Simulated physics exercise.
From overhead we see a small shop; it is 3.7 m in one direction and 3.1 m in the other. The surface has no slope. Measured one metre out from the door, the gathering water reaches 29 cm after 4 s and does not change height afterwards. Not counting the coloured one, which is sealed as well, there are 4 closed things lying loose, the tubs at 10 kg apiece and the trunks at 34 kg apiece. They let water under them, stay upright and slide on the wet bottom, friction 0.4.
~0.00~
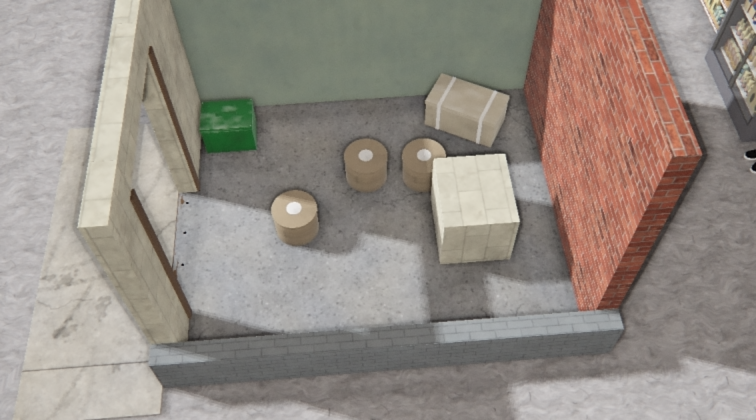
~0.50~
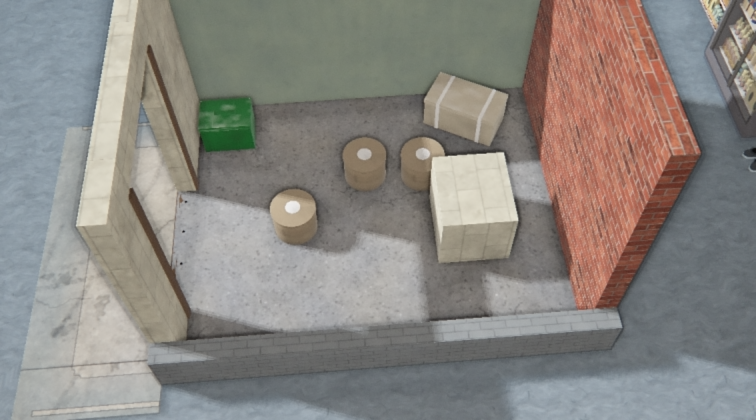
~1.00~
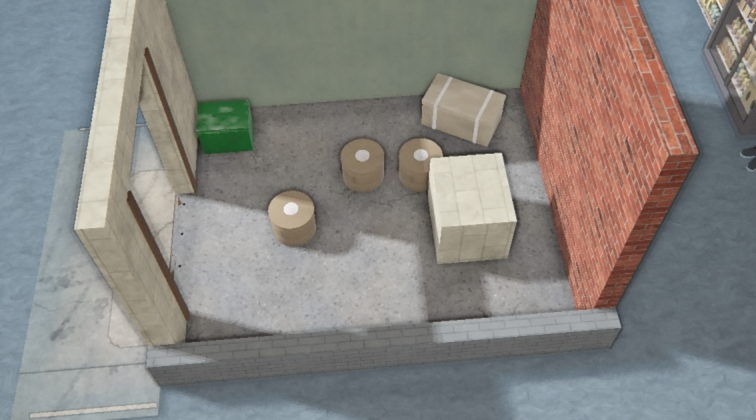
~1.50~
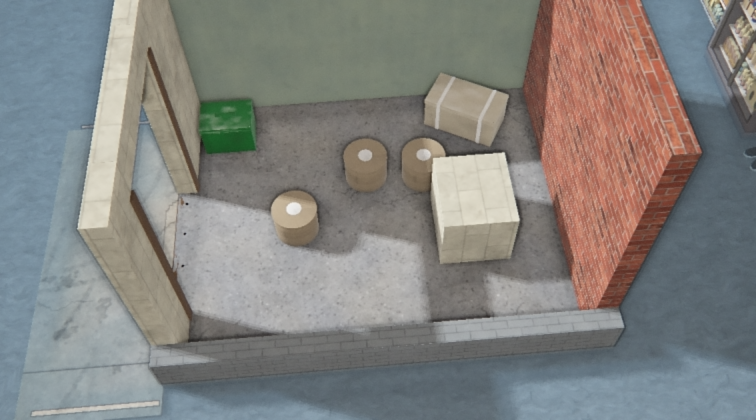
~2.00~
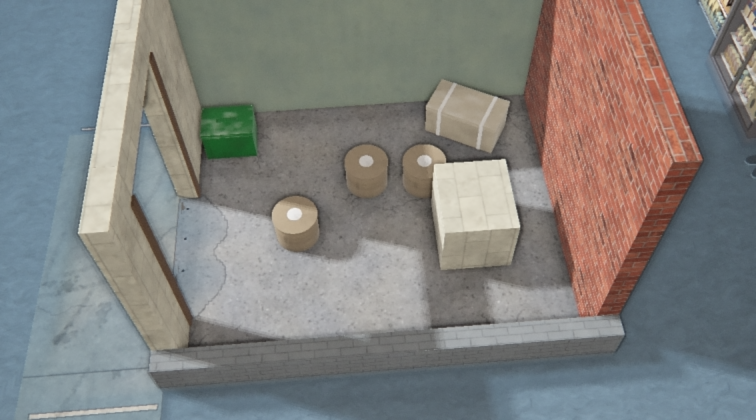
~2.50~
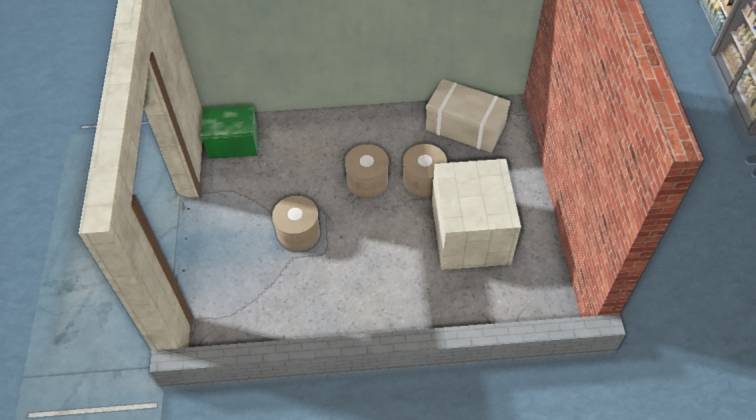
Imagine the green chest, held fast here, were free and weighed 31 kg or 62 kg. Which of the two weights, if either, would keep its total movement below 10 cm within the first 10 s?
Neither would.
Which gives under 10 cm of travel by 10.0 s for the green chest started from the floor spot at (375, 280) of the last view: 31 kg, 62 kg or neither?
The answer: You need the heavier weight.
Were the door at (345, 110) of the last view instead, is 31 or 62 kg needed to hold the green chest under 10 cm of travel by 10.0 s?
Outcome - the heavier pick is required.
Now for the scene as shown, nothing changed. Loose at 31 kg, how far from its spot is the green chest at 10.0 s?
120 cm.
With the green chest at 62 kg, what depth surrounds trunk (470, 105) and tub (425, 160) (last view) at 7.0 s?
Close to 20 and 20 centimetres.
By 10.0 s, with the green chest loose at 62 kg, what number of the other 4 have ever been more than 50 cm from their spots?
Counting them up, I find 3.
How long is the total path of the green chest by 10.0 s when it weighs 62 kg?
About 50 cm.
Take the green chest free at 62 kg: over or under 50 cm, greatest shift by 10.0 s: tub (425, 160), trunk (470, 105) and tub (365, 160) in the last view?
Exceeds it; falls short; exceeds it.
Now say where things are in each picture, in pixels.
The first frame shows the green chest at (226, 114), on the bottom; water covers 0.0 m2; 0 of 5 have shifted.
The second frame shows the green chest at (225, 113) rests on the ground; 0.0 m2 under water; 0 of 5 have shifted.
The third frame shows the green chest at (223, 115), on the bottom; 0.0 m2 under water; 0 of 5 have shifted.
The fourth frame shows the green chest at (225, 115), on the bottom; 0.0 m2 under water; 0 of 5 have shifted.
The fifth frame shows the green chest at (227, 120), on the bottom; water covers 0.3 m2; 0 of 5 have shifted.
The sixth frame shows the green chest at (227, 120) rests on the ground; 1.1 m2 under water; 0 of 5 have shifted.
After 3.5 s the green chest would be 0 cm from its start with 31 kg and 0 cm from its start with 62 kg; 0 cm of water round it then.
After 4.5 s the green chest would be 0 cm from its start with 31 kg and 0 cm from its start with 62 kg; 0 cm of water round it then.
After 7.0 s the green chest would be 0 cm from its start with 31 kg and 0 cm from its start with 62 kg; 4 cm of water round it then.
After 10.0 s the green chest would be 112 cm from its start with 31 kg and 54 cm from its start with 62 kg; 20 cm of water round it then.
